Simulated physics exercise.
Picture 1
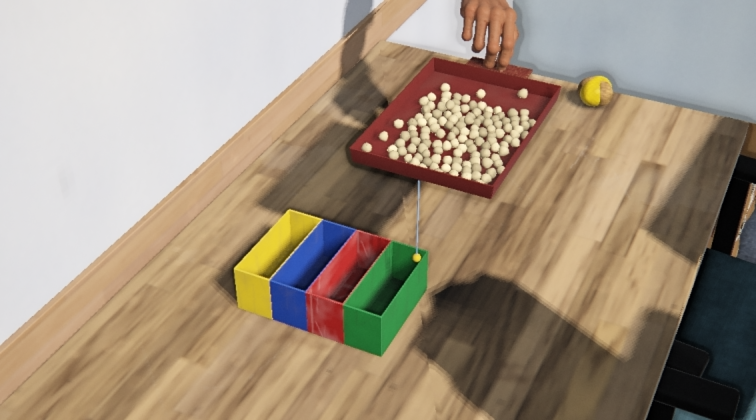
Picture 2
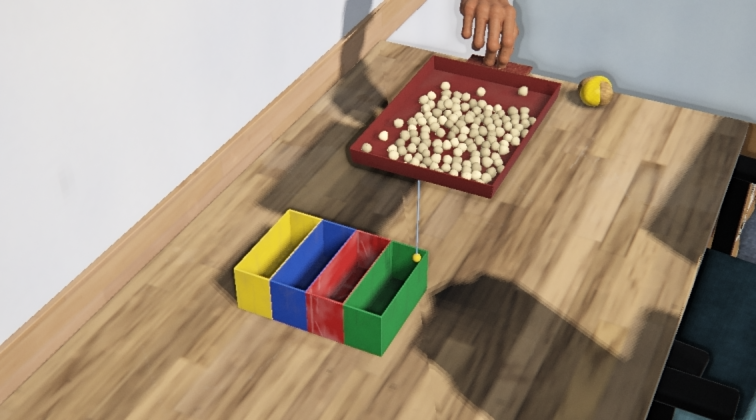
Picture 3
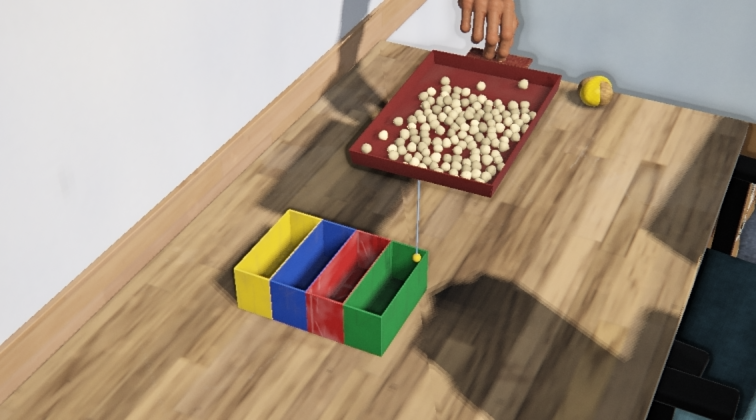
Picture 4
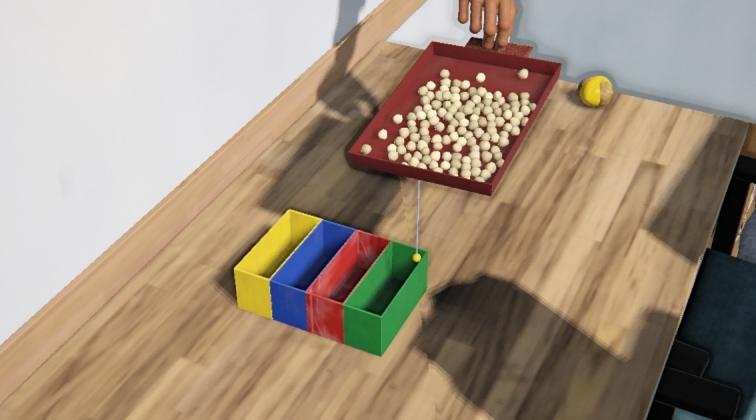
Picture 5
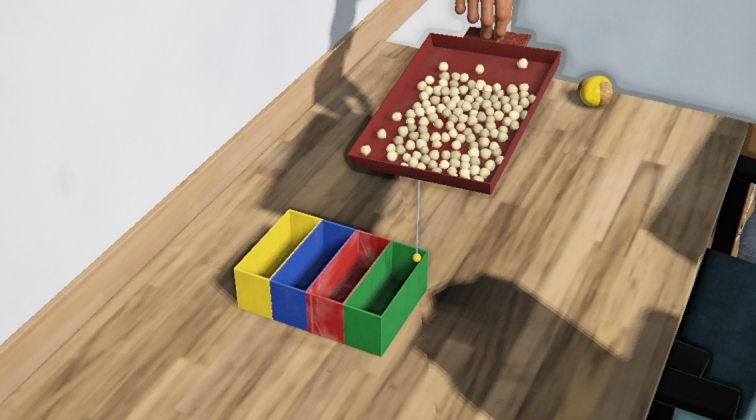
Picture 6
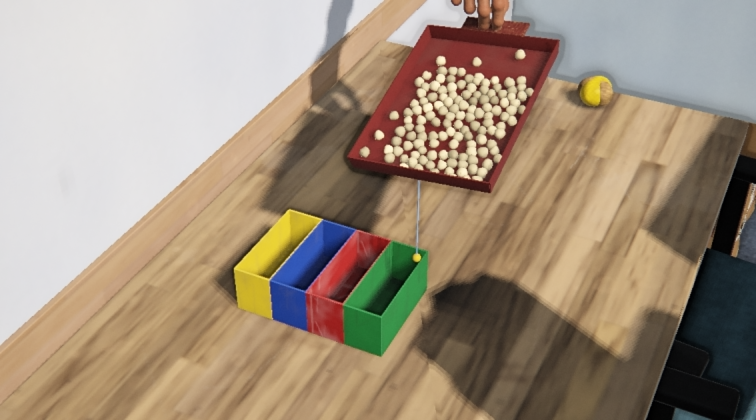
A hand gradually raises the far end of a red tray holding small pale balls.
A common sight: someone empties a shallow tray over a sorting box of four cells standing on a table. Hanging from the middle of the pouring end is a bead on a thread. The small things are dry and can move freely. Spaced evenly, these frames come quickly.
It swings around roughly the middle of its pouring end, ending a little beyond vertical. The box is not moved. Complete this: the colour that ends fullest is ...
The fullest is red.
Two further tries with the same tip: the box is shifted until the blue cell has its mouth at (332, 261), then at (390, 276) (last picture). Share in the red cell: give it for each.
40 and 10 in a hundred.
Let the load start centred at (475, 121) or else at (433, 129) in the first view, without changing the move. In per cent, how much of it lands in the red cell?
Respectively 40 and 50 per cent.
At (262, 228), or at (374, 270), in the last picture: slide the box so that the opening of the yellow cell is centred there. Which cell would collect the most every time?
In order: The cell in green, the cell in yellow.
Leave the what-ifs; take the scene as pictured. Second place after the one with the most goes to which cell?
Rank two - the green cell.
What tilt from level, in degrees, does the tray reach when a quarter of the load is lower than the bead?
Close to 110° of tilt at that moment.
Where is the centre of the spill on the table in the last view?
Near (397, 397).
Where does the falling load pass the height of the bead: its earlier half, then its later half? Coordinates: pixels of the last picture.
About (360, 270) to begin with, then about (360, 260).
Soon, tray tipped steeply; all on the tray.
A while on, tray tipped right over; nearly all on the tray; a stray few falling or outside the box.
Towards the end, tray tipped past a quarter turn; about half in the red cell; about a quarter in the green cell; a small part in the blue cell; about a quarter falling or outside the box.
Finally, tray tipped past a quarter turn; about half in the red cell; about a quarter in the green cell; a small part in the blue cell; none in the yellow cell; about a quarter outside the box.
